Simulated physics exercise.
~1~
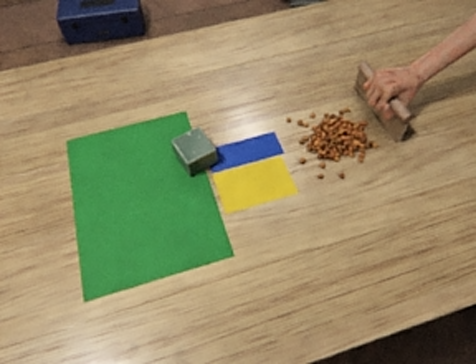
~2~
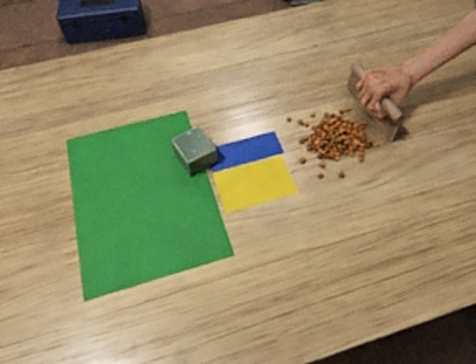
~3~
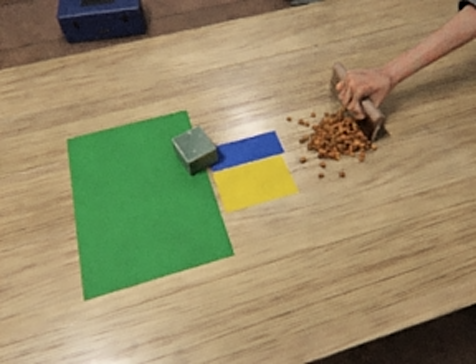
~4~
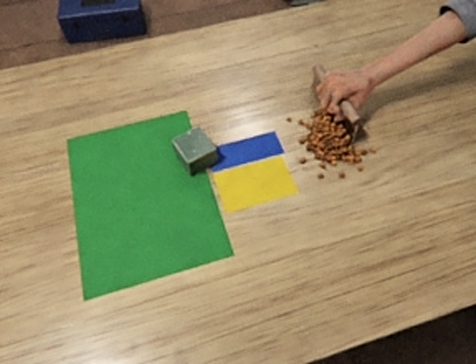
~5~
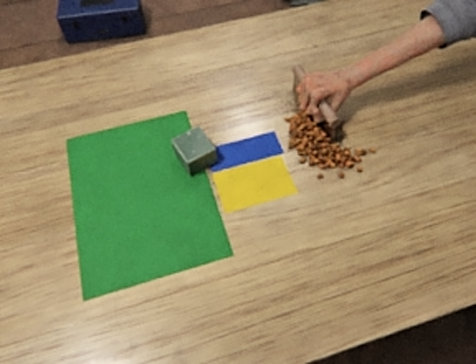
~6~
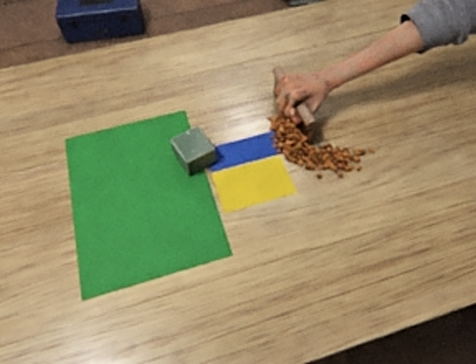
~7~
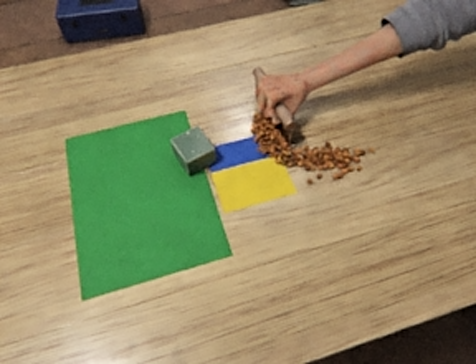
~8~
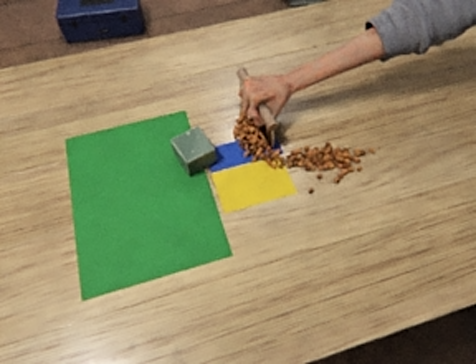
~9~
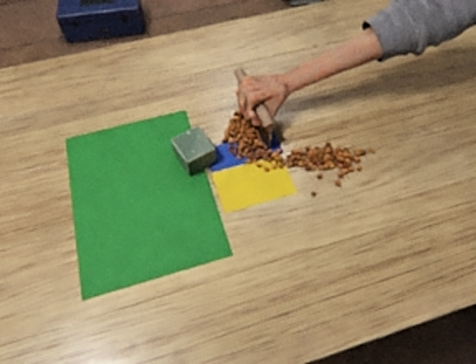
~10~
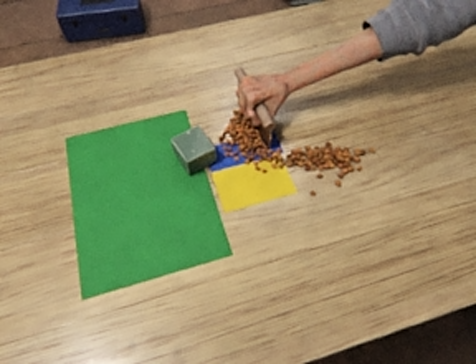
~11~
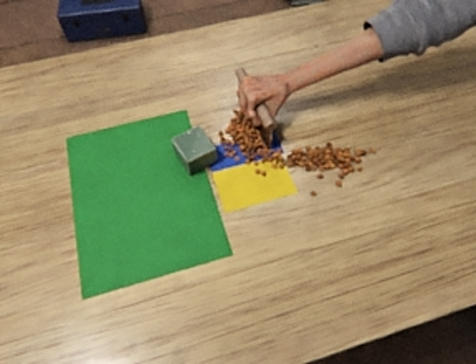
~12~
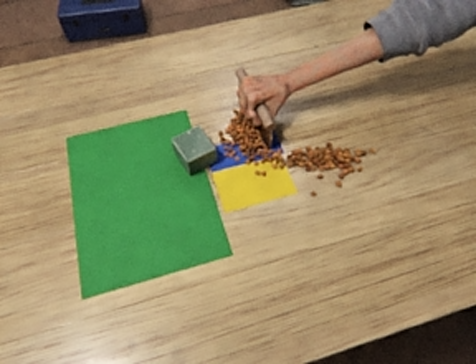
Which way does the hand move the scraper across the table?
The hand moves the scraper to the left, toward the coloured sheets.
